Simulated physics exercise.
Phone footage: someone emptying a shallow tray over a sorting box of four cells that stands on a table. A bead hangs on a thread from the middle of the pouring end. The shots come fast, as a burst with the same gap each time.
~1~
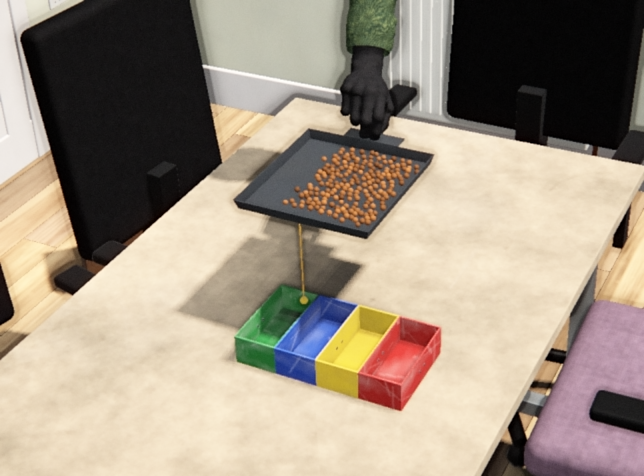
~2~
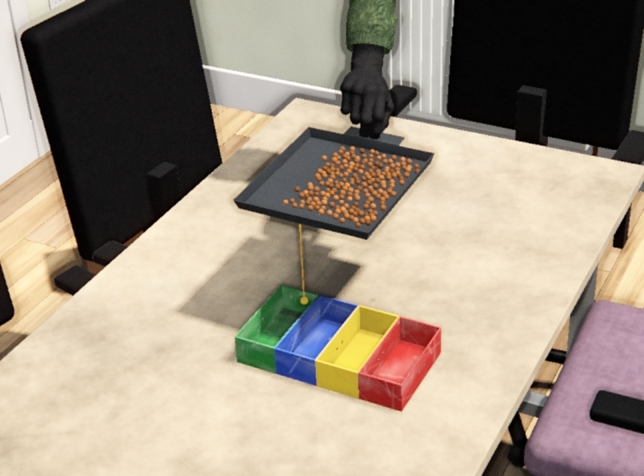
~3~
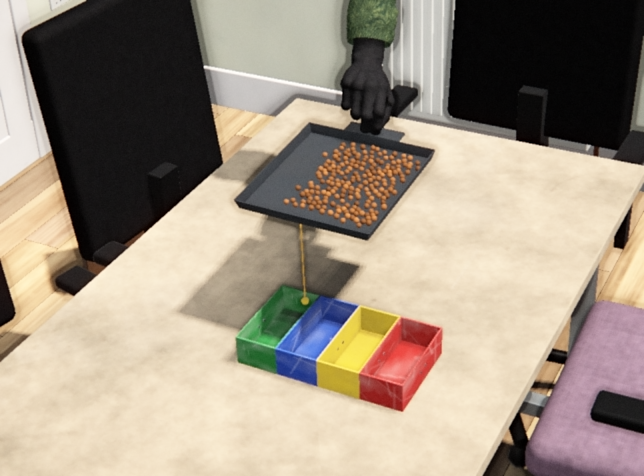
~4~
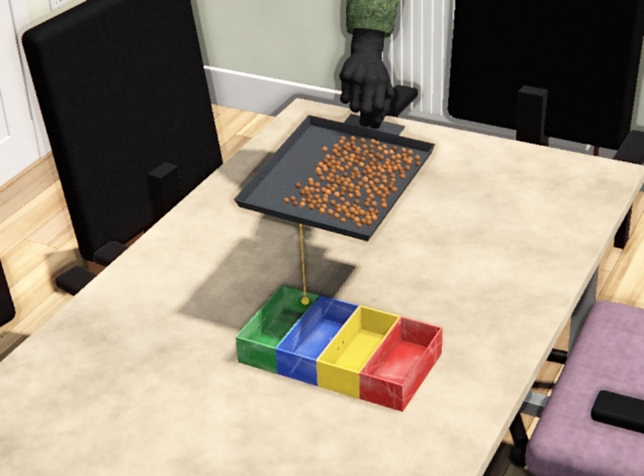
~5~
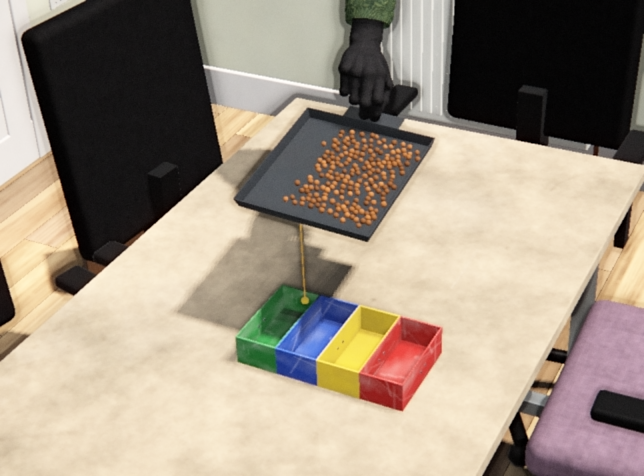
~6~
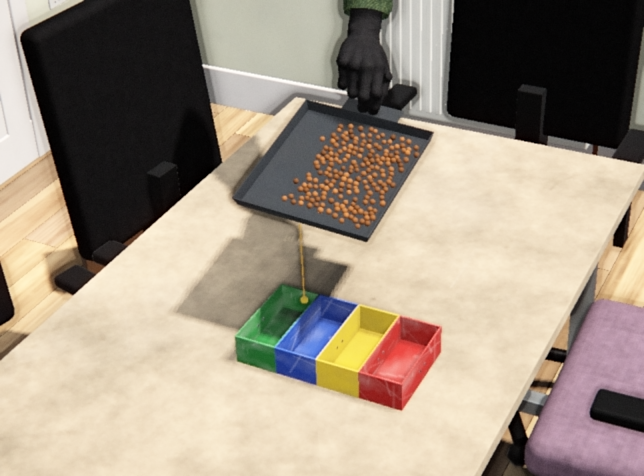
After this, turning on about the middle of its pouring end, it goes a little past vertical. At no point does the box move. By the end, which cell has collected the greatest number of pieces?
The yellow cell has collected the most.
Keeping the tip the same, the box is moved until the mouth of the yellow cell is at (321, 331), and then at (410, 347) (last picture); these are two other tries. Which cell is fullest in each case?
For the first spot the answer is red, and for the second spot it is blue.
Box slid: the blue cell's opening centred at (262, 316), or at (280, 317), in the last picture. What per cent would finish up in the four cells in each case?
You'd get near 80 percent first and near 90 percent next.
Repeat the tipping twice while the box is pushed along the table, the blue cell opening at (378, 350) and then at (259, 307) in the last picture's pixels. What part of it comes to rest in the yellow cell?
Approximately 0 percent, followed by approximately 10 percent.
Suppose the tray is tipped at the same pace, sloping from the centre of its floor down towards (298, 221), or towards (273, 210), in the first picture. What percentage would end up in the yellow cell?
Roughly 10 percent first and 0 percent second.
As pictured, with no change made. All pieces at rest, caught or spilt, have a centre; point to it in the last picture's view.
Resting centre, last picture - approx. (347, 364).
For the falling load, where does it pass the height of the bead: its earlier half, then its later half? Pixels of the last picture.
Starting near (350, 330), moving on to near (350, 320).
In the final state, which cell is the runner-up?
The blue cell.
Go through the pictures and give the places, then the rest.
Corners of the pouring end (238, 199) and (366, 229), level; middle of the load (358, 183), cereal balls; bead on its thread (304, 300); green cell (255, 352); blue cell (296, 364); yellow cell (337, 376); red cell (380, 389), in the first frame.
Corners of the pouring end (238, 199) and (366, 230), level; middle of the load (358, 182), in the second frame.
Corners of the pouring end (238, 199) and (367, 231), tipped barely, lowest at the right corner; middle of the load (359, 180), in the third frame.
Corners of the pouring end (238, 198) and (367, 232), tipped a little, lowest at the right corner; middle of the load (358, 177), in the fourth frame.
Corners of the pouring end (238, 197) and (367, 233), tipped a little, lowest at the right corner; middle of the load (358, 173), in the fifth frame.
Corners of the pouring end (237, 196) and (366, 234), tipped a little, lowest at the right corner; middle of the load (357, 170); green cell (256, 352); blue cell (296, 364); yellow cell (338, 376); red cell (380, 388), in the sixth frame.
Just after the last frame, tray tipped steeply; almost all on the tray; just a few in the red cell; just a few in the yellow cell; just a few in the blue cell; just a few falling or outside the box.
A moment on, tray tipped right over; just a few on the tray; roughly two thirds in the yellow cell; roughly a quarter in the blue cell; about a tenth in the red cell; about a tenth falling or outside the box.
Further on, tray tipped past a quarter turn; roughly two thirds in the yellow cell; roughly a quarter in the blue cell; about a tenth in the red cell; just a few falling or outside the box.
When it is over, tray tipped past a quarter turn; roughly two thirds in the yellow cell; roughly a quarter in the blue cell; about a tenth in the red cell; not one in the green cell; just a few outside the box.
